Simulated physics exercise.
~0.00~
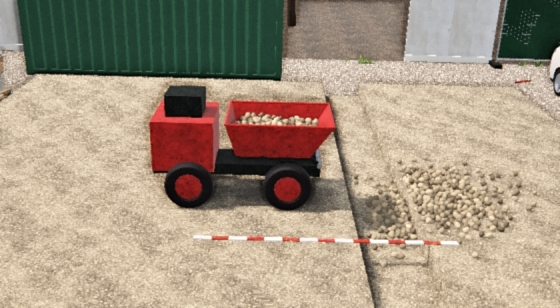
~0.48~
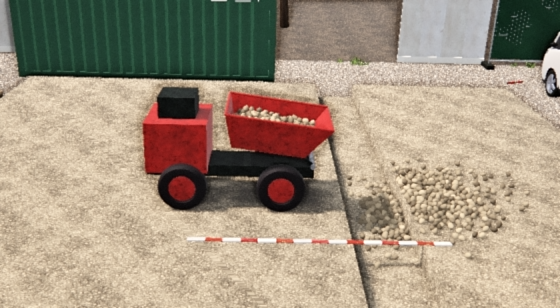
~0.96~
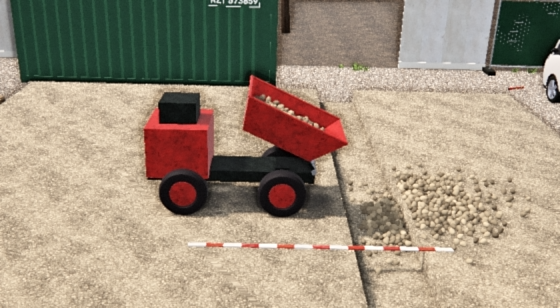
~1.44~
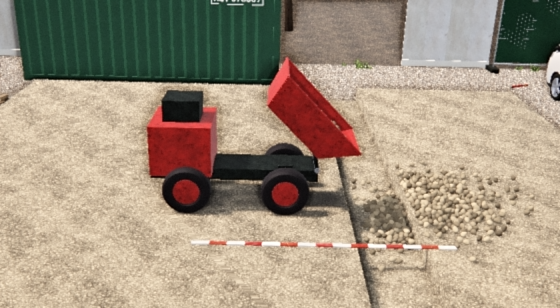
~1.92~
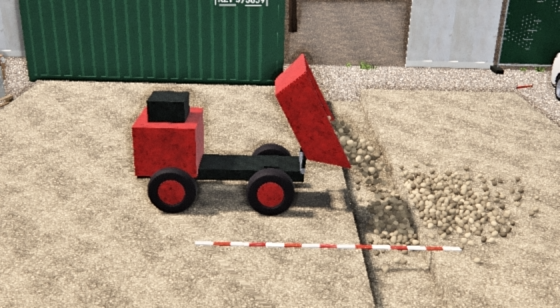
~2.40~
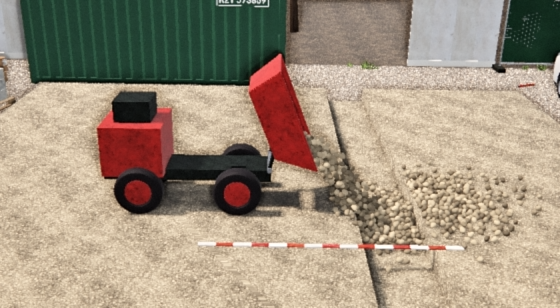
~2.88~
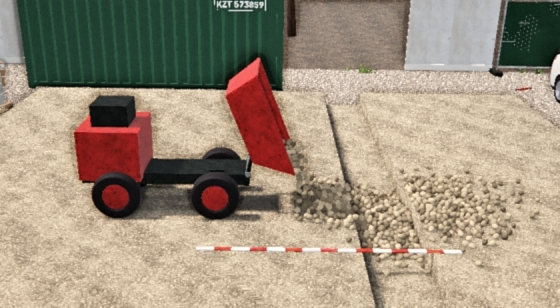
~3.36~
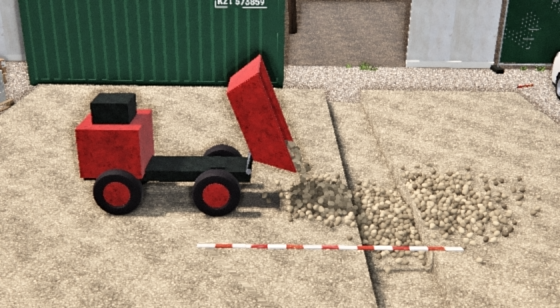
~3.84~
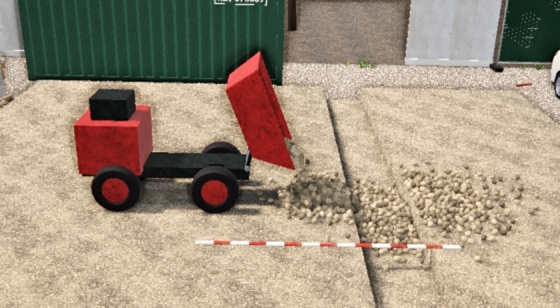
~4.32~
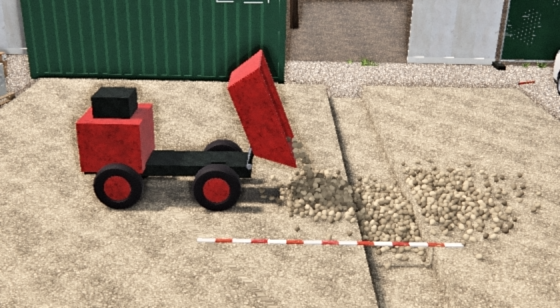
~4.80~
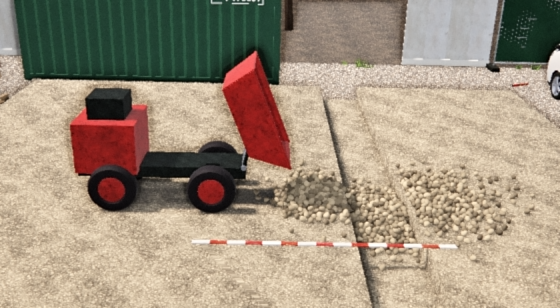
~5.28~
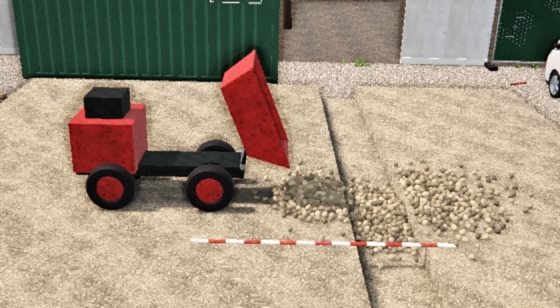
In this clip, a red toy-like dump truck tips its skip steeply and drives left, spilling pale stones behind it across a trench beside an earlier scattered pile, then stops with the skip still raised and the stones spread in a trail on both sides of the trench.
